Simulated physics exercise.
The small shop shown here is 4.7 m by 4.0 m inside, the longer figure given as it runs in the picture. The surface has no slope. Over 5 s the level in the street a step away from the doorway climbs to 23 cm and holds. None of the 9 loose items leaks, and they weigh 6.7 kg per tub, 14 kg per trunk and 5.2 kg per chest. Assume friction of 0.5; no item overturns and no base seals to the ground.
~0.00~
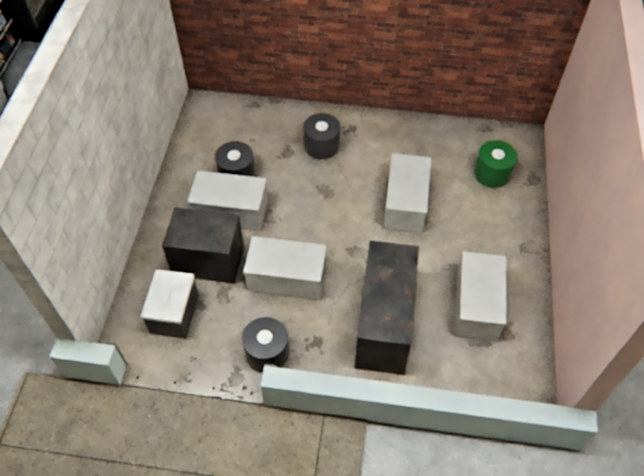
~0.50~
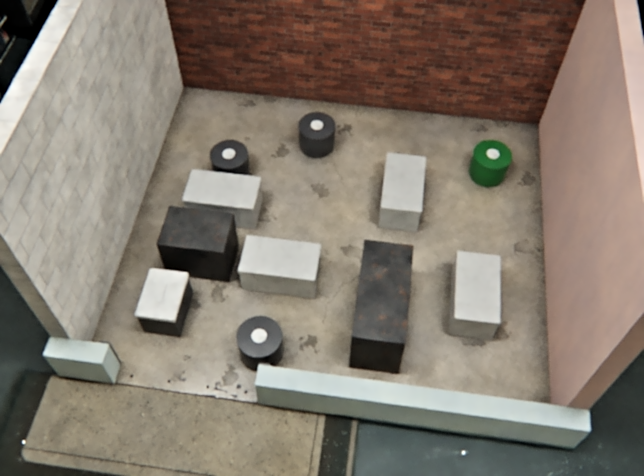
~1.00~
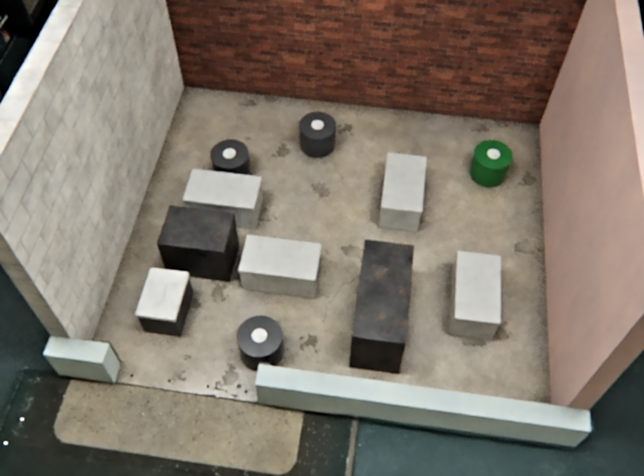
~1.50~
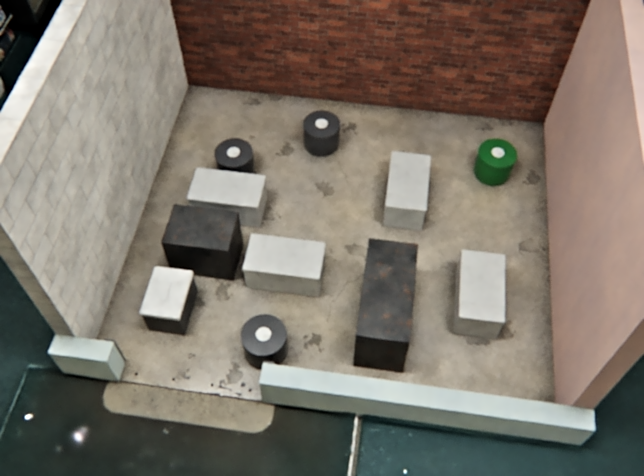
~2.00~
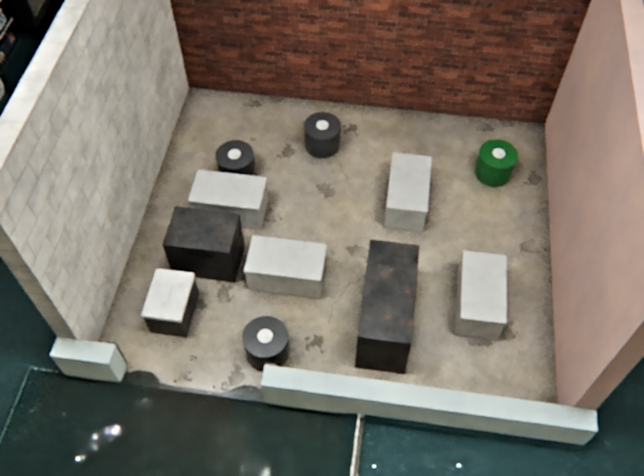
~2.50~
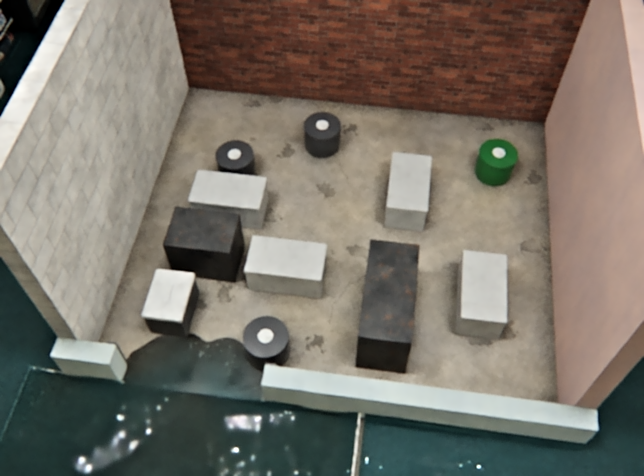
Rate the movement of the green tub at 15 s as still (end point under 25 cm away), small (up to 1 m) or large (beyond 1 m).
Large.
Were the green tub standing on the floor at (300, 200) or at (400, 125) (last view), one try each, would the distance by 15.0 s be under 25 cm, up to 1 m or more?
I'd expect it to shift slightly the first time and to get swept far off the second time.
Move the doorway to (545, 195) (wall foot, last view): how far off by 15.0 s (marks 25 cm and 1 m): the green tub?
Result for the green tub: Large displacement.
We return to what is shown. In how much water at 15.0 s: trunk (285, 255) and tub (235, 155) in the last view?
First roughly 12 cm, second roughly 8 cm.
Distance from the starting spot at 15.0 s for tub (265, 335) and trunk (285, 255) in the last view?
They've ended up 60 cm and 200 cm away, in that order.
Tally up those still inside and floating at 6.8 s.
At that point I count 1.
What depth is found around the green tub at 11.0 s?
12 cm, roughly.
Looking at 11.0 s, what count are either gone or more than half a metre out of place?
I count 4 of them.
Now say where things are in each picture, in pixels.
The first picture shows the green tub at (498, 155) rests on the ground; 0.0 m2 under water; 0 of 9 have shifted.
The second picture shows the green tub at (493, 154) rests on the ground; 0.0 m2 under water; 0 of 9 have shifted.
The third picture shows the green tub at (493, 154) rests on the ground; 0.0 m2 under water; 0 of 9 have shifted.
The fourth picture shows the green tub at (498, 153), on the bottom; water covers 0.0 m2; 0 of 9 have shifted.
The fifth picture shows the green tub at (499, 154), on the bottom; water covers 0.0 m2; 0 of 9 have shifted.
The sixth picture shows the green tub at (499, 153), on the bottom; 0.4 m2 under water; 0 of 9 have shifted.
After 3.5 s the green tub is near (499, 153), 0.0 m from its start, aground; 0 afloat.
After 6.8 s the green tub is near (499, 153), 0.0 m from its start, aground; 1 afloat.
After 11.0 s the green tub is near (521, 170), 0.4 m from its start, afloat; 8 afloat.
After 15.0 s the green tub is near (541, 327), 2.3 m from its start, afloat; 9 afloat.
